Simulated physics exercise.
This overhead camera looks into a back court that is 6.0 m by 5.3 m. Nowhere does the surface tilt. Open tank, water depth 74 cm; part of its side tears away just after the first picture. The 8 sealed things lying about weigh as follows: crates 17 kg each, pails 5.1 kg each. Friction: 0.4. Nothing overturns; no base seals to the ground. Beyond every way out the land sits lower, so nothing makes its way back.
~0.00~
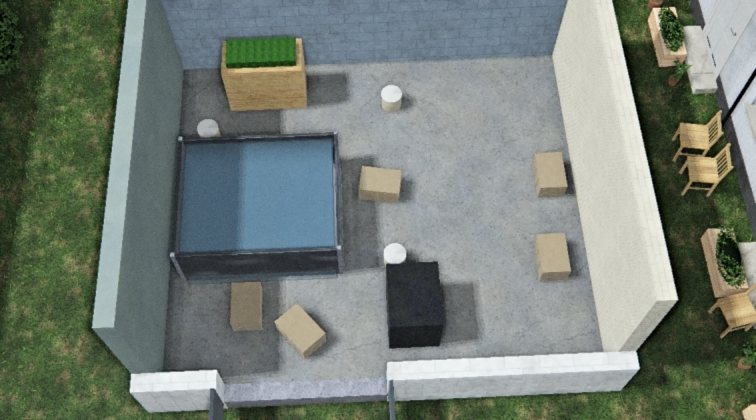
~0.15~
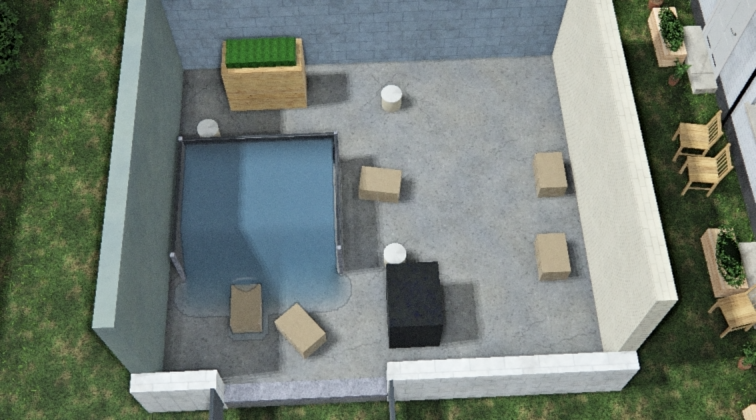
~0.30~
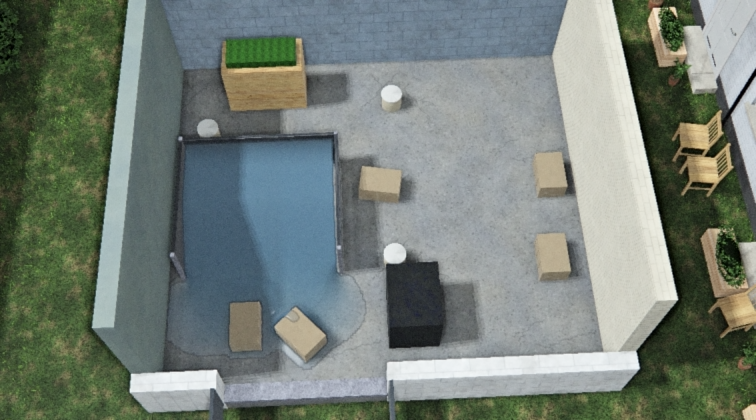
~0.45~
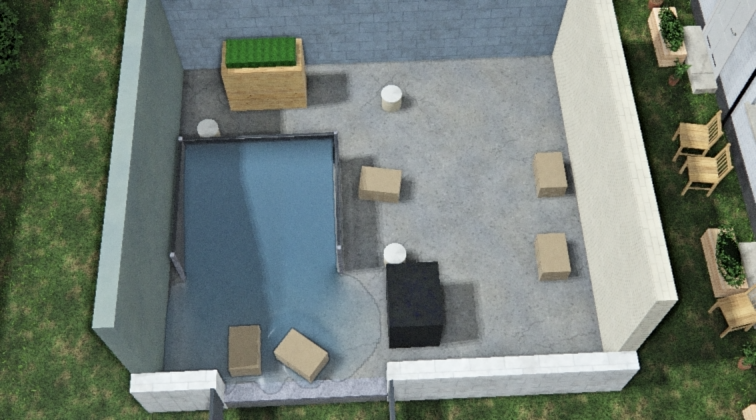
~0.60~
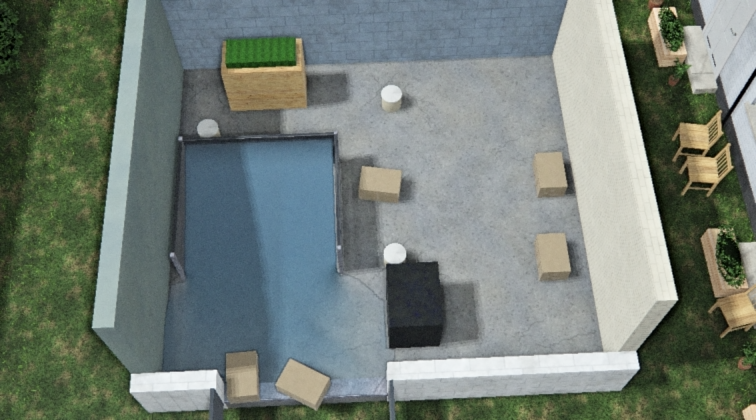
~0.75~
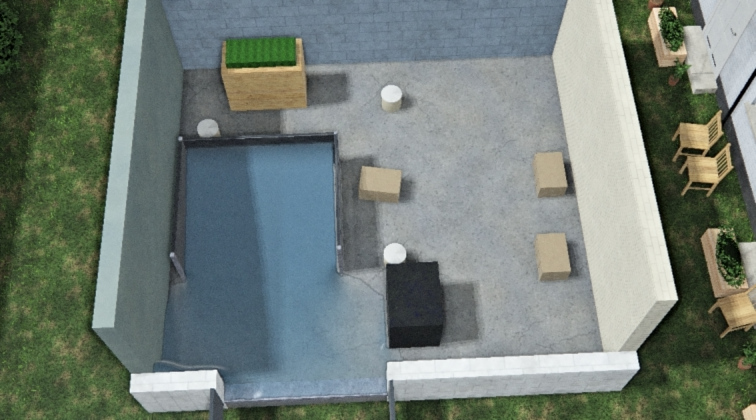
In this clip, water pours from the near side of a tank in a walled court and spreads across the paving, carrying two crates through a gap in the front wall and out of sight while the other objects stay put.
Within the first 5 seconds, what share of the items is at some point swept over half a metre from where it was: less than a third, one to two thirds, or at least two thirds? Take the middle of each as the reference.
Less than a third.
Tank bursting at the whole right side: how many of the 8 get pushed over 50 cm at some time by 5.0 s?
5.
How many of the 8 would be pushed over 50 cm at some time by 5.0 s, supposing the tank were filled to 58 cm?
2.
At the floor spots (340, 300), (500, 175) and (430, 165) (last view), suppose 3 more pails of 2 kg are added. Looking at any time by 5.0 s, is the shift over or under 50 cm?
Result, one by one: Exceeded, not exceeded and not exceeded.
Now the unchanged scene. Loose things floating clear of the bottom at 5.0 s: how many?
Of them, 0.
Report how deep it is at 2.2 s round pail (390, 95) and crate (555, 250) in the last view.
About 0 and 0 cm.
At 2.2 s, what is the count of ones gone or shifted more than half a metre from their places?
I make it 2.
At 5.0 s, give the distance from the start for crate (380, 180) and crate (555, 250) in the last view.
In that order: 0 cm, 0 cm.
After 1.1 s 2 of 8 are over 50 cm from their spots; 0 afloat.
After 2.2 s 2 of 8 are over 50 cm from their spots; 0 afloat.
After 3.5 s 2 of 8 are over 50 cm from their spots; 0 afloat.
After 5.0 s 2 of 8 are over 50 cm from their spots, and 2 have been at some point; 0 afloat.
